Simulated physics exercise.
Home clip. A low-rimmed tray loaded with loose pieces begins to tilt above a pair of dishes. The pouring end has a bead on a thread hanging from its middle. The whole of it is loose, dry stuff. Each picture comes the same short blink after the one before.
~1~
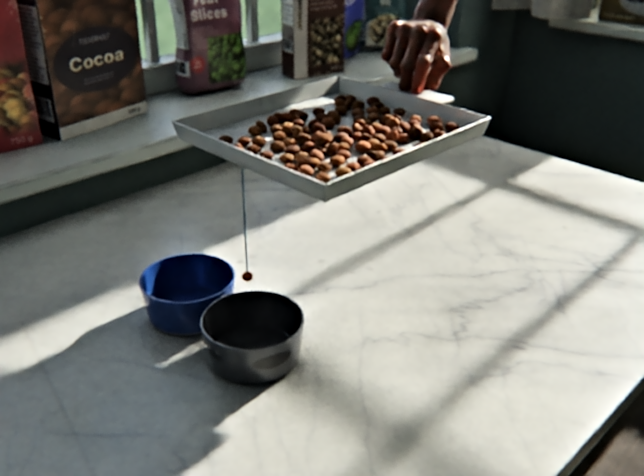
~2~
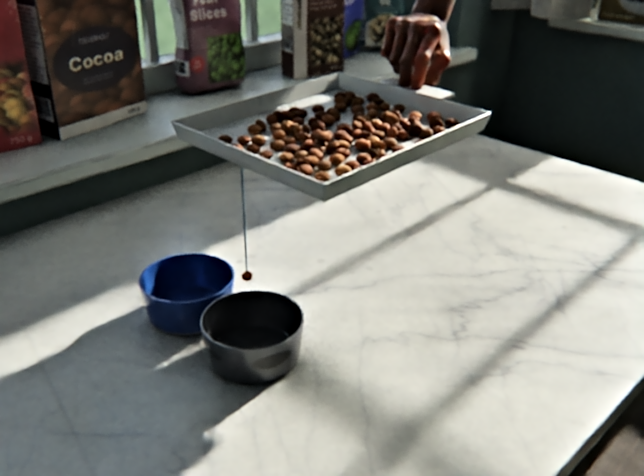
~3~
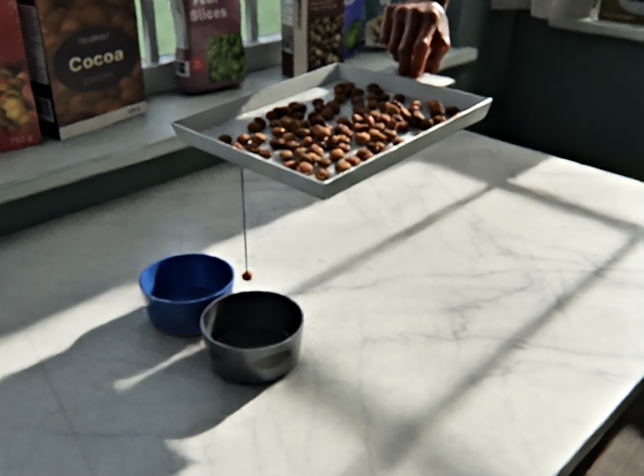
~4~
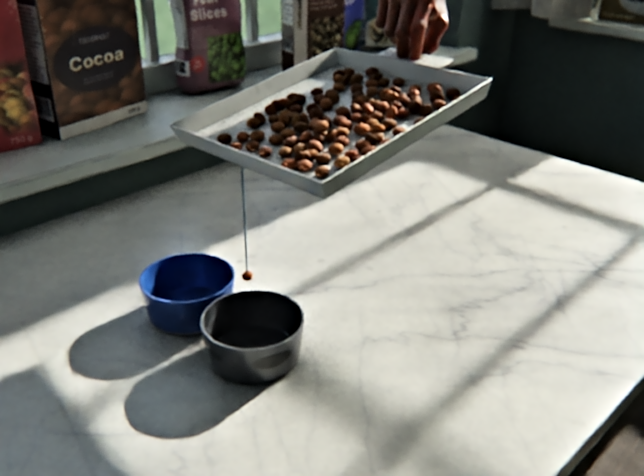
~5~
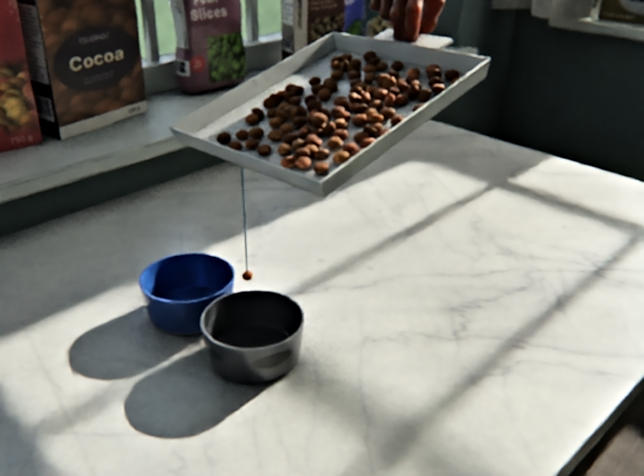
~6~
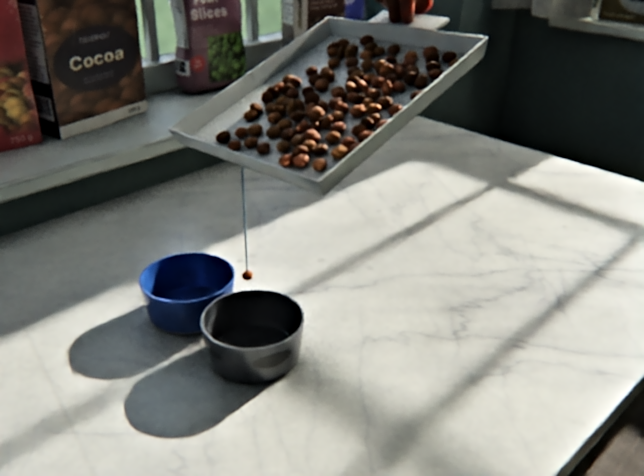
A shallow white tray of loose brown pieces starts nearly level above a blue dish and a dark gray dish, then tilts steadily as a hand raises its far side, while a bead hangs nearly still on a thread.
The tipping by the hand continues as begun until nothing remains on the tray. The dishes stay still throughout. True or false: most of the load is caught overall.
True.
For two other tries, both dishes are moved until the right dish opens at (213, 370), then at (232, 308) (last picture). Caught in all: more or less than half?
First try: Lower than half; second try: Higher than half.
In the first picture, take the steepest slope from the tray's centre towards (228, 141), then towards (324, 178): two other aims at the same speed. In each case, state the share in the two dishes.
The first try would leave around 50 per cent there, the second around 20 per cent.
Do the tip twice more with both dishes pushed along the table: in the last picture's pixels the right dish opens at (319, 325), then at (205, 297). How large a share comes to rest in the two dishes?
Around 0 and around 70 per cent, in that order.
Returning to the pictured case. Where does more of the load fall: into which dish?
Observation: The greater share ends in the dish at the left.
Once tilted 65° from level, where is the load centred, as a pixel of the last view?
Look close to (228, 143) in the last picture.
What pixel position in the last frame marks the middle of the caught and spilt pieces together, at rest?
Near (184, 316).
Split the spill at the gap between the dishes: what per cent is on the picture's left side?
I'd put it at around 100 per cent.
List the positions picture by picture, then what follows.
The first frame shows corners of the pouring end (178, 121) and (325, 181), level; middle of the load (346, 133), bits of dog kibble; left dish (150, 310); right dish (213, 356); bead on its thread (247, 276).
The second frame shows corners of the pouring end (177, 121) and (325, 181), level; middle of the load (346, 131).
The third frame shows corners of the pouring end (177, 122) and (324, 180), tipped barely, lowest at the left corner; middle of the load (346, 125).
The fourth frame shows corners of the pouring end (176, 124) and (322, 179), tipped a little, lowest at the left corner; middle of the load (345, 115).
The fifth frame shows corners of the pouring end (175, 126) and (320, 178), tipped a little, lowest at the left corner; middle of the load (338, 112).
The sixth frame shows corners of the pouring end (174, 127) and (318, 177), tipped clearly, lowest at the left corner; middle of the load (340, 96); left dish (150, 309); right dish (213, 355).
Just after the last frame, tray tipped steeply; almost all on the tray; about a tenth in the air.
A moment on, tray tipped past a quarter turn; roughly a quarter on the tray; about a tenth in the right dish; roughly a quarter in the left dish; roughly a quarter outside both; roughly a quarter in the air.
Further on, tray tipped past a quarter turn; roughly a quarter in the right dish; roughly half in the left dish; roughly a third outside both.
When it is over, tray tipped past a quarter turn; roughly a quarter in the right dish; roughly half in the left dish; roughly a third outside both.
